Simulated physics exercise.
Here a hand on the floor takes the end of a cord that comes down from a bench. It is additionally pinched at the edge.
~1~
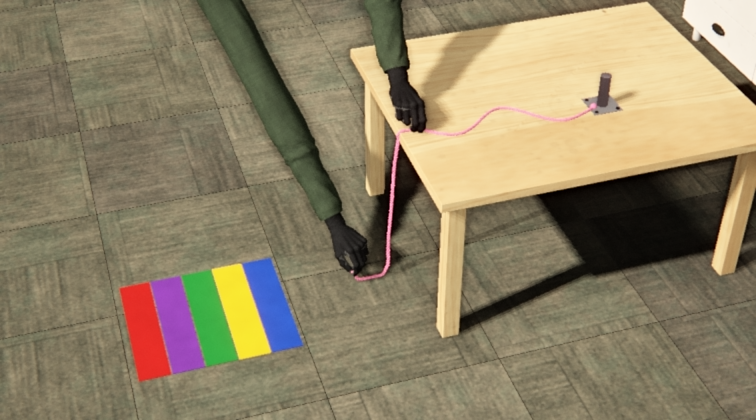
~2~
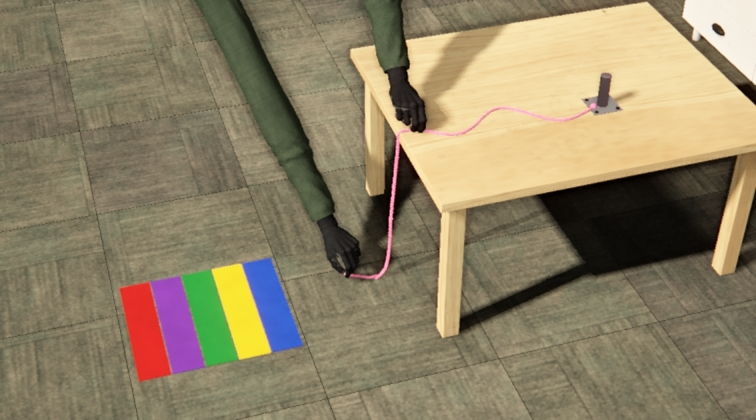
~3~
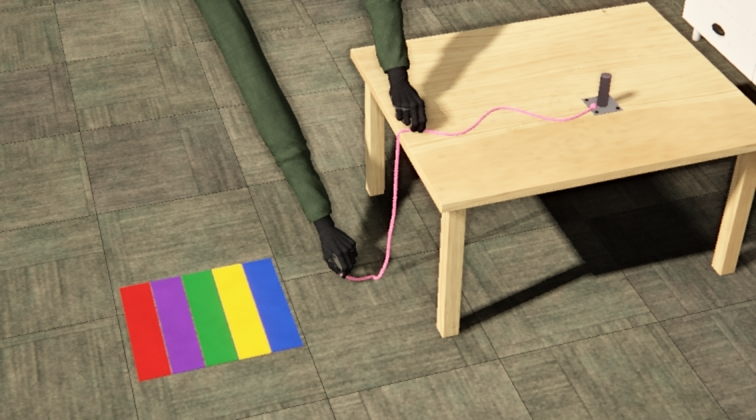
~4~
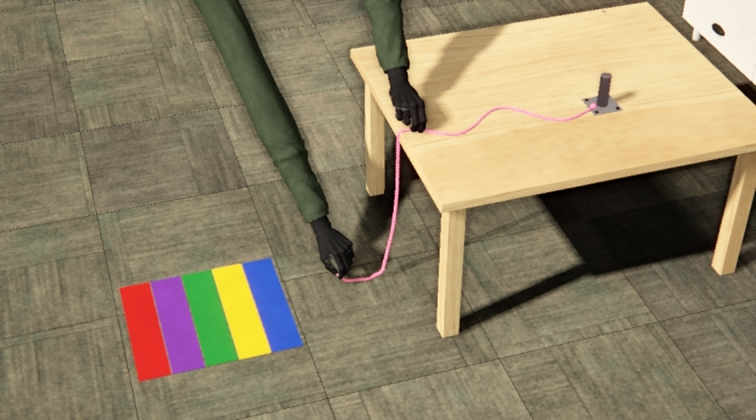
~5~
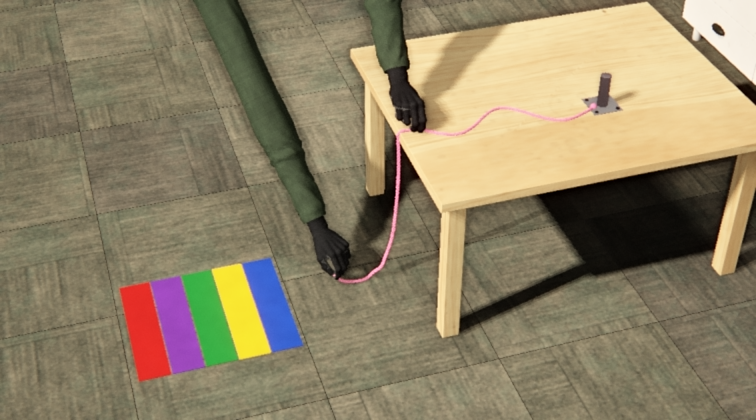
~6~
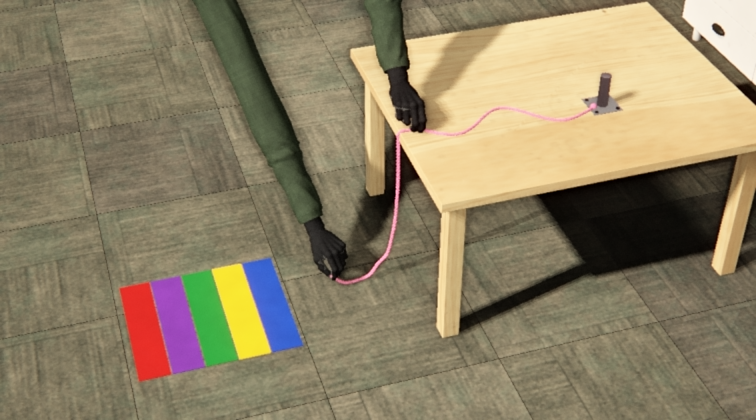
On a grey-brown tiled floor beside a pale wooden table, a black-gloved hand grips the end of a pink cord hanging from the tabletop, while another pinches it at the edge. The lower hand slides the end a short way left, toward a mat of coloured stripes, and the hanging cord curves slightly wider.
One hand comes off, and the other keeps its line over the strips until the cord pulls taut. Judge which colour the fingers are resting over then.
The green strip.
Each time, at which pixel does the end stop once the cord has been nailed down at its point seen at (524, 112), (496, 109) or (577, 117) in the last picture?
First try around (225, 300), second around (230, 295), third around (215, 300).
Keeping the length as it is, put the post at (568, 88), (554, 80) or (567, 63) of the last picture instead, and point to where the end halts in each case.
Respectively (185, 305), (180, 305) and (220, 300).
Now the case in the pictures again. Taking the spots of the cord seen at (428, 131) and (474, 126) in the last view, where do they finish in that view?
End points: Roughly (398, 138); roughly (449, 127).
Early on, end near (257, 292); over blue.
Midway, end near (225, 298); over yellow.
At the end of the slack, end near (208, 302); over green. It gets as far as the green strip.
